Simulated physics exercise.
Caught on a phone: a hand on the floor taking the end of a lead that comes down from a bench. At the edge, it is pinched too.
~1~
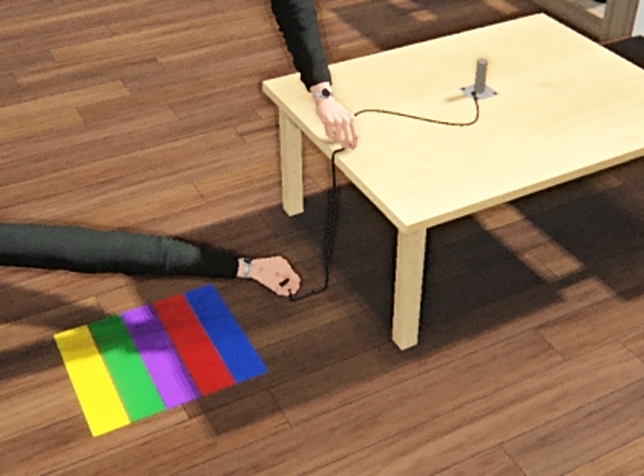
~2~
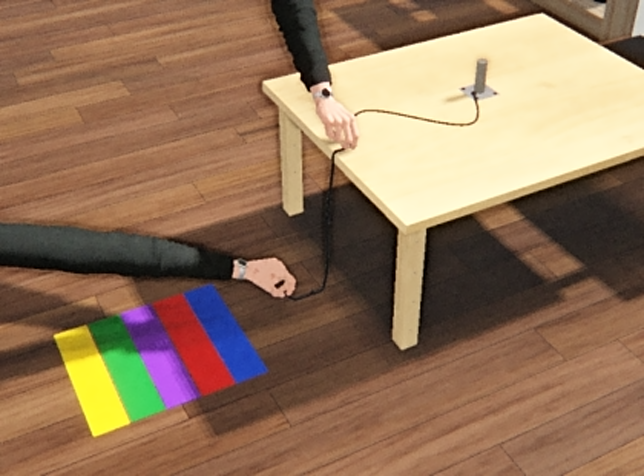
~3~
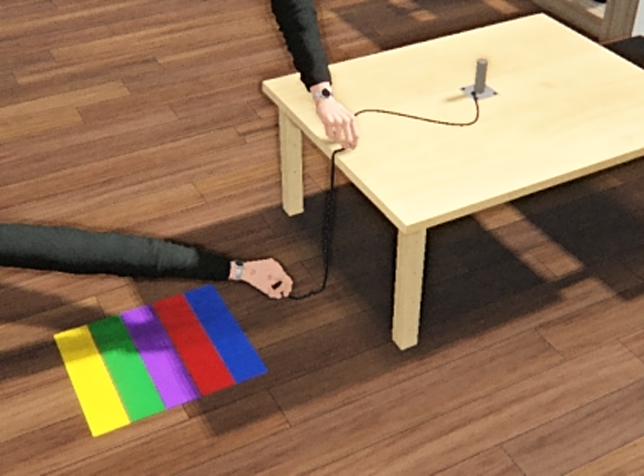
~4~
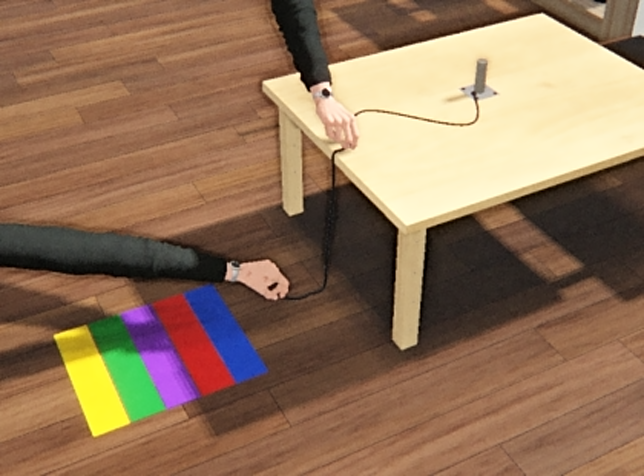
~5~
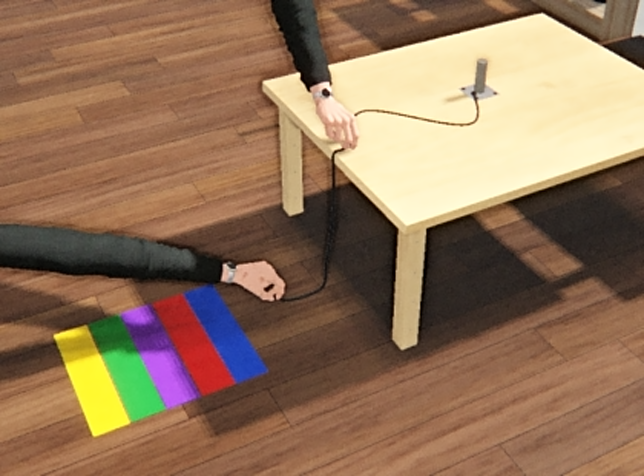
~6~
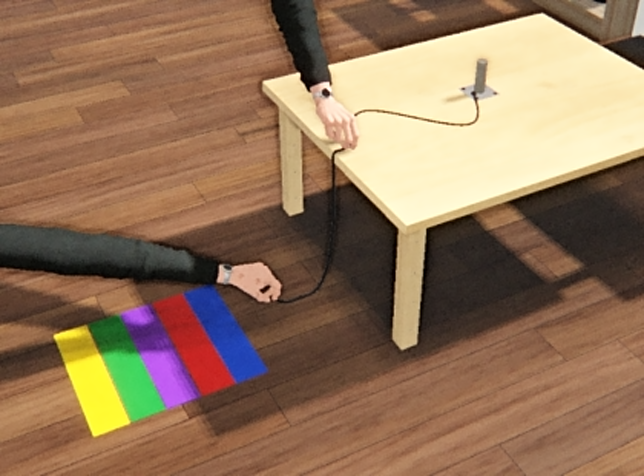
Hand near the floor drawing the end of a dark cord slightly left, while another hand pinches it at the table edge.
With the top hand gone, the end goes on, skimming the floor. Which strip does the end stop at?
The yellow one.
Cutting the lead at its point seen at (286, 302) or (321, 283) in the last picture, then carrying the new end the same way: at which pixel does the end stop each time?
About (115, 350), then (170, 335).
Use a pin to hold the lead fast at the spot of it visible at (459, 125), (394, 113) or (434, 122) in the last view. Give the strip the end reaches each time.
The end stops at green, then purple, then green.
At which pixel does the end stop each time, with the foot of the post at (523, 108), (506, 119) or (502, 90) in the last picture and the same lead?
In pixels, the answers are (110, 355), (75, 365) and (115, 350).
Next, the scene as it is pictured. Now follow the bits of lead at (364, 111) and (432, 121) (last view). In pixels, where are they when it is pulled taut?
They finish at (334, 144) and (393, 123) respectively.
Early on, end near (148, 341); over purple.
Midway, end near (109, 354); over green.
At the end of the slack, end near (85, 362); over yellow. Over yellow.
